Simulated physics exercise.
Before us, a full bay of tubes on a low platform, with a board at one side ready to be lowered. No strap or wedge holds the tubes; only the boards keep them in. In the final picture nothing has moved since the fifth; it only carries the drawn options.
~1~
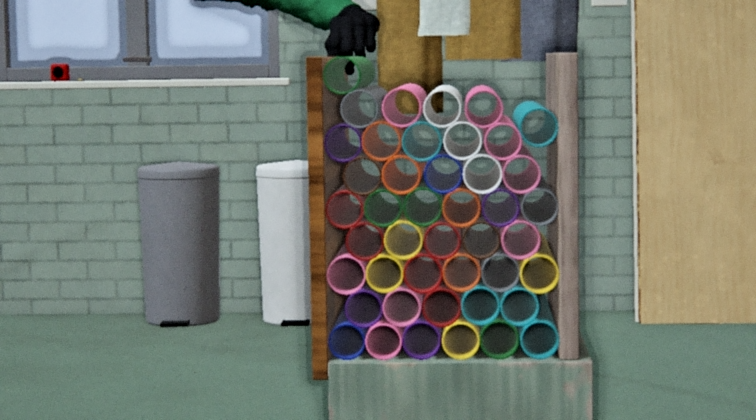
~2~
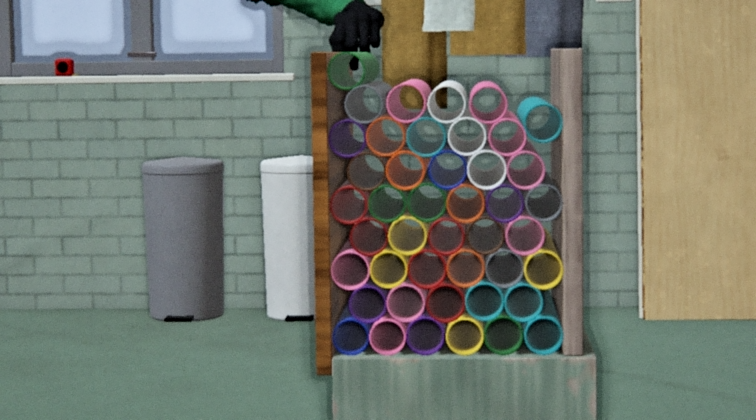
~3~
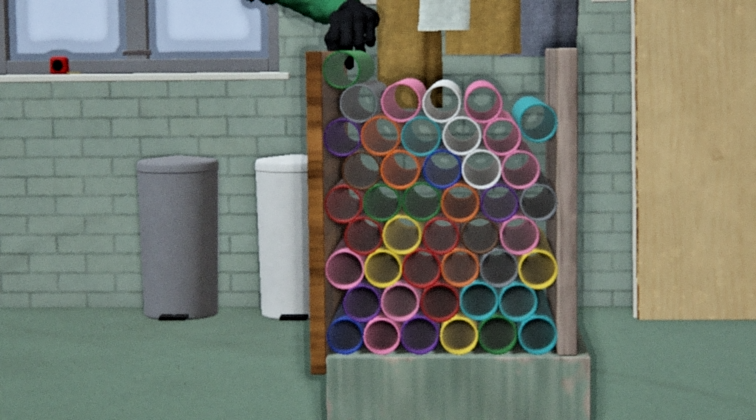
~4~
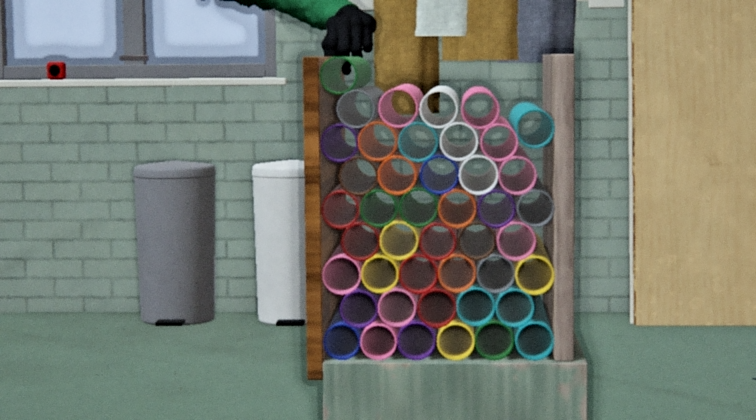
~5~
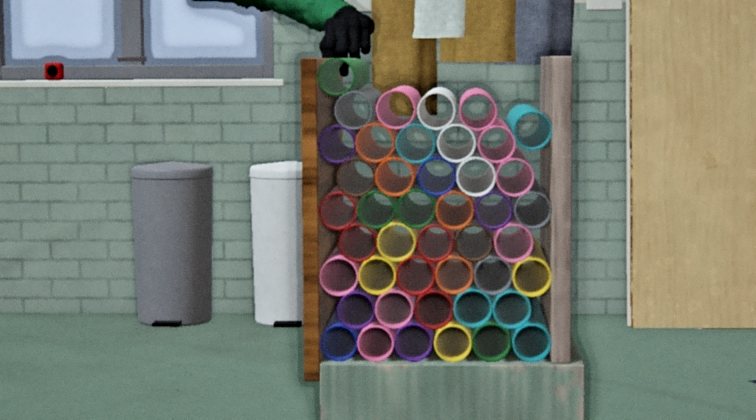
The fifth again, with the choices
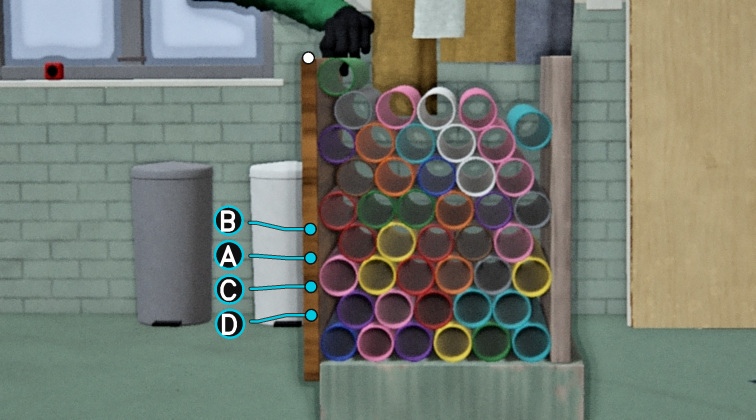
The clip opens on colourful tubes stacked between upright boards on a low platform, with a dark-gloved hand in a green sleeve at a green tube on the upper left. The view shifts slightly right, then back left, while the hand stays at the tube and the stack shows no clear change.
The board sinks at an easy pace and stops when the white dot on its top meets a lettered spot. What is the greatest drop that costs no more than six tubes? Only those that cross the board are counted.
Mark B is as low as it can go.
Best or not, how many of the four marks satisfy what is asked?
The number is one.
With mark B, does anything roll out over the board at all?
Yes.
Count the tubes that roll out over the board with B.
The count is three.
On the marked copy, A at (310, 258); B at (310, 229); C at (311, 286); D at (311, 316); the white dot at (308, 58).
With B. Early on, top of the board (318, 131).
Further on, top of the board (319, 213).
At the end, top of the board (319, 228), three out over the board.
As for the rest, A seven out over the board; C seven out over the board; D more than six out over the board.
